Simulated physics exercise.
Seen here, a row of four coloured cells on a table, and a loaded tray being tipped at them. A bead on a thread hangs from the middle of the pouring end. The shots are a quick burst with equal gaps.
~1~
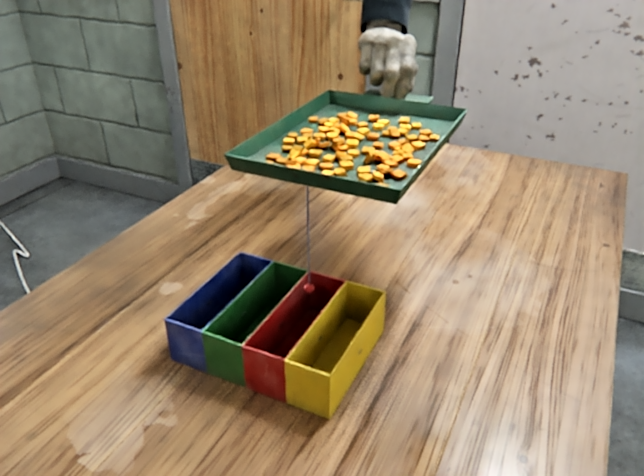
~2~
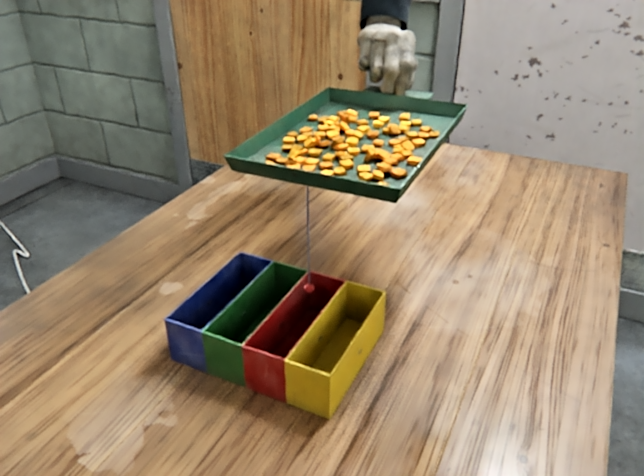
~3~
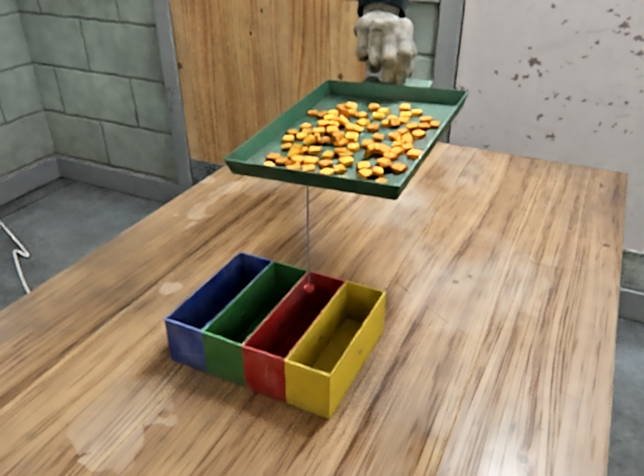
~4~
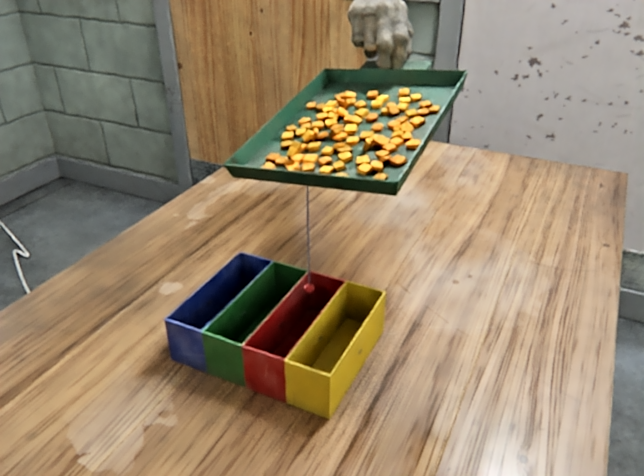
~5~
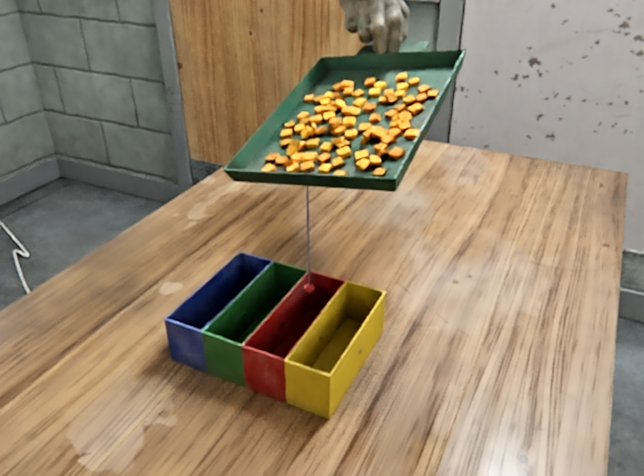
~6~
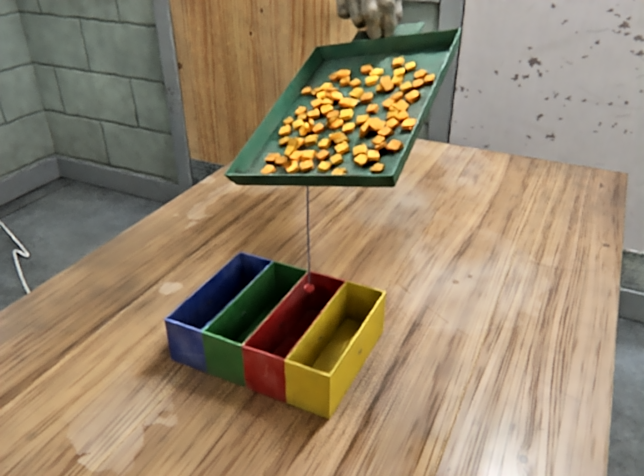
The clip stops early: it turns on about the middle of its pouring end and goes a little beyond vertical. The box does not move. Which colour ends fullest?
The blue cell gets the most.
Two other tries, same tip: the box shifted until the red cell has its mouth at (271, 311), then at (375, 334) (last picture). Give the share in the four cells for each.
Near 100 % and 0 %.
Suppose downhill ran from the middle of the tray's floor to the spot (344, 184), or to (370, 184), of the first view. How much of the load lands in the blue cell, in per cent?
Roughly 0 per cent, and 0 per cent.
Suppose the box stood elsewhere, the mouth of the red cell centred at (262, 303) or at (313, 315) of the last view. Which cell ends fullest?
At the first place the cell in green, at the second the cell in blue.
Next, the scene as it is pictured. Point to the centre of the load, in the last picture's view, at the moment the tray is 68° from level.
At about (275, 154).
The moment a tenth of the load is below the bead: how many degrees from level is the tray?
At about 85°.
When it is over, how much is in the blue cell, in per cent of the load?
It comes to 60 per cent or so.
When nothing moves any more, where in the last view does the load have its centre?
Around (237, 316).
Shortly afterwards, tray tipped steeply; all but a few on the tray; only a few falling or outside the box.
Next, tray tipped past a quarter turn; near a third on the tray; near a third in the blue cell; a little in the green cell; a little falling or outside the box.
Some moments later, tray tipped past a quarter turn; near two thirds in the blue cell; near a third in the green cell; only a few in the red cell; only a few falling or outside the box.
In the end, tray tipped past a quarter turn; near two thirds in the blue cell; near a third in the green cell; only a few in the red cell; none at all in the yellow cell; only a few outside the box.
